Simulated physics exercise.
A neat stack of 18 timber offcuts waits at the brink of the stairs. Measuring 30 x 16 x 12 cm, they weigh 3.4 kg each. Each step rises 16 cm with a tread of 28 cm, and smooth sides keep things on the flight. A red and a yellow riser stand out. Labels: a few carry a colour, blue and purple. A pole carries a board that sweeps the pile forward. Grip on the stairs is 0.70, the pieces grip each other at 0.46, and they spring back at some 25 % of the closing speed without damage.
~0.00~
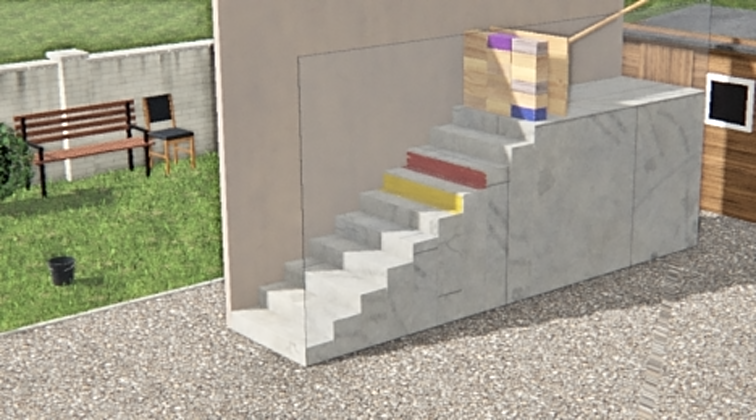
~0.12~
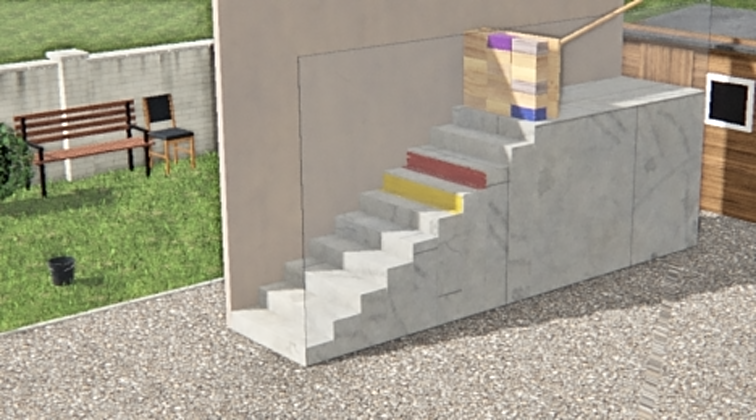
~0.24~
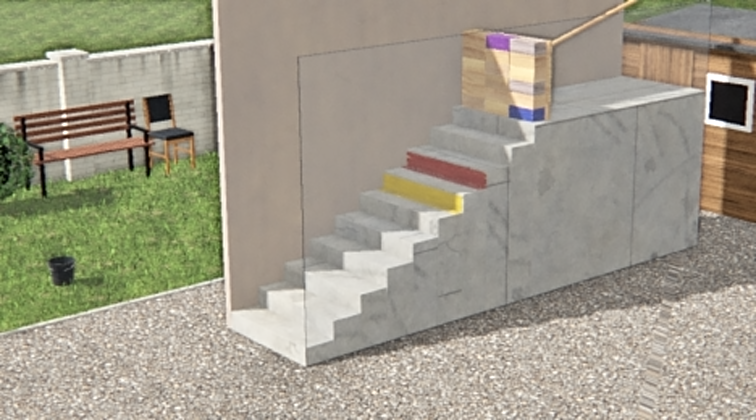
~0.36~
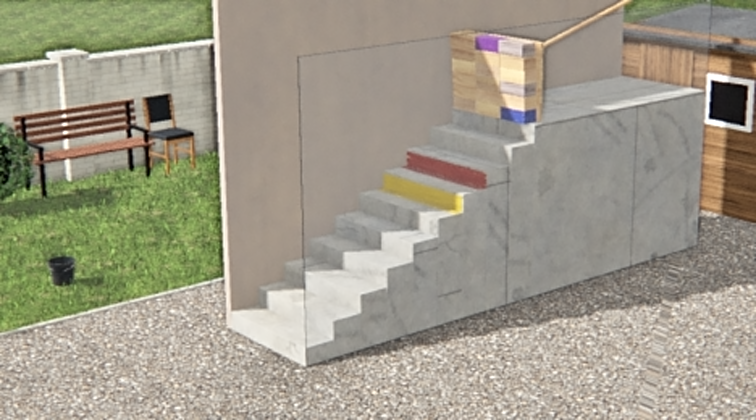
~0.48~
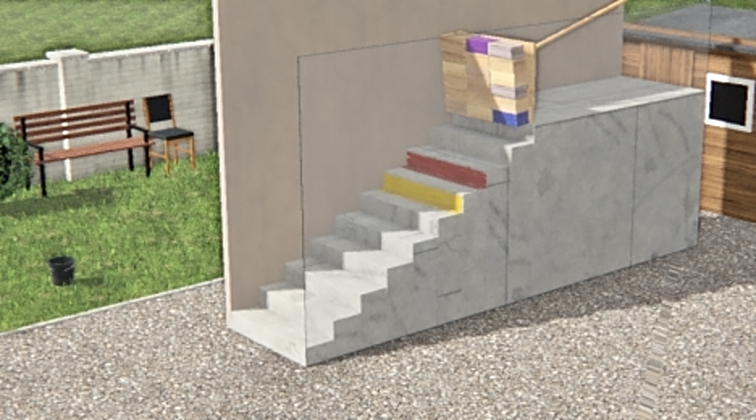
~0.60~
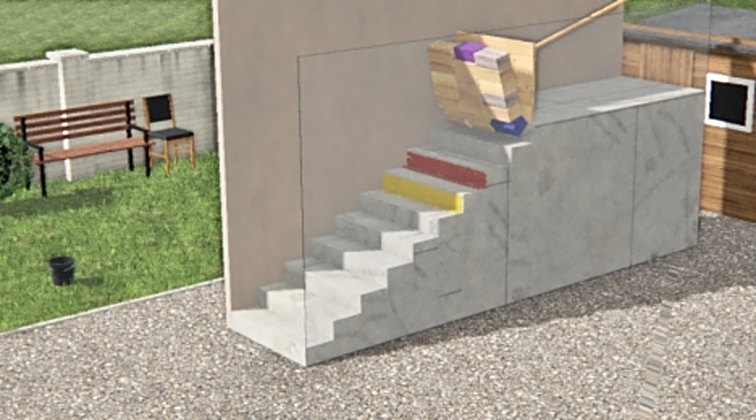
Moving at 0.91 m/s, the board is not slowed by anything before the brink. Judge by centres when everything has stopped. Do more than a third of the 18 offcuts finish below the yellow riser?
Yes.
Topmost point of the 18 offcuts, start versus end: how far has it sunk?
Something like 72 cm, give or take.
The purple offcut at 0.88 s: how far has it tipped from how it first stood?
About 60 degrees.
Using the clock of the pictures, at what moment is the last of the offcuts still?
3.0 s or so.
Around 0.88 s, 2 of the 18 offcuts below the yellow riser; blue offcut on its side; purple offcut tipped 63°, 32 cm lower.
Around 1.54 s, 11 of the 18 offcuts below the yellow riser; purple offcut on its side; blue offcut on its side.
Finally (3.4 s), 11 of the 18 offcuts below the yellow riser; blue offcut on its side; purple offcut 2.05 m lower. That is 61 per cent. Seen by the last camera, middles, blue offcut near (506, 132), purple offcut near (293, 334).
